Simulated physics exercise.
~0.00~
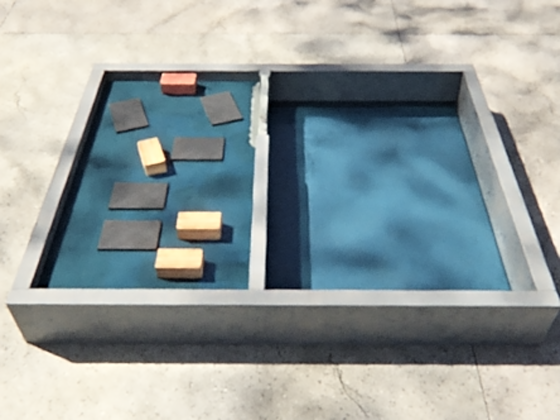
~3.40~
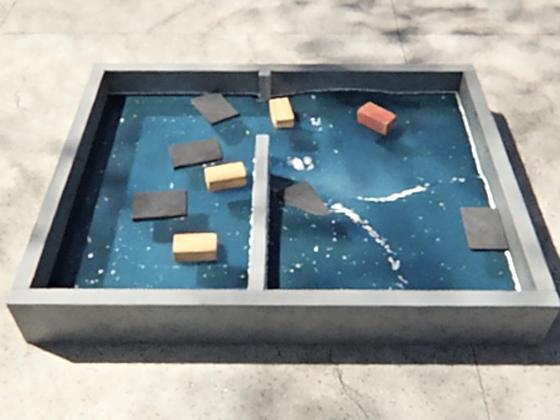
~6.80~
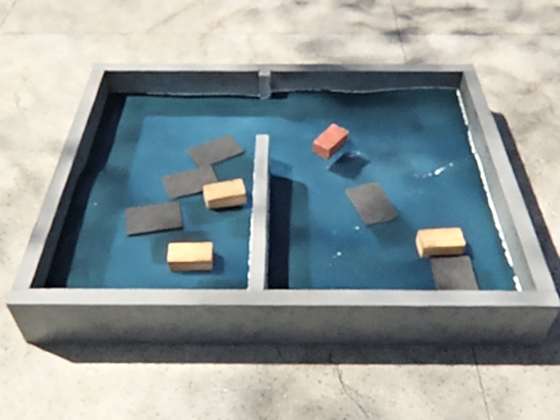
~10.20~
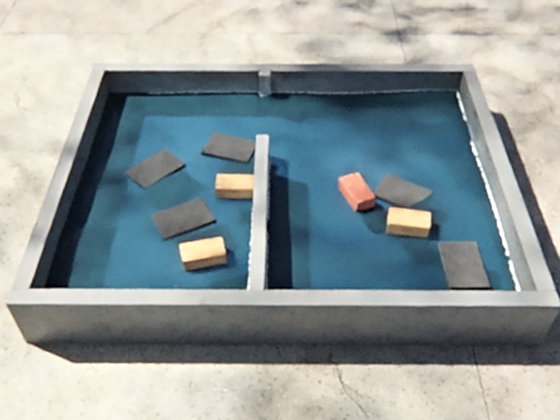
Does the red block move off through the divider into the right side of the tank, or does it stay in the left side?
The red block moves through the gap at the back of the divider into the right side, and it is still floating there at the end.
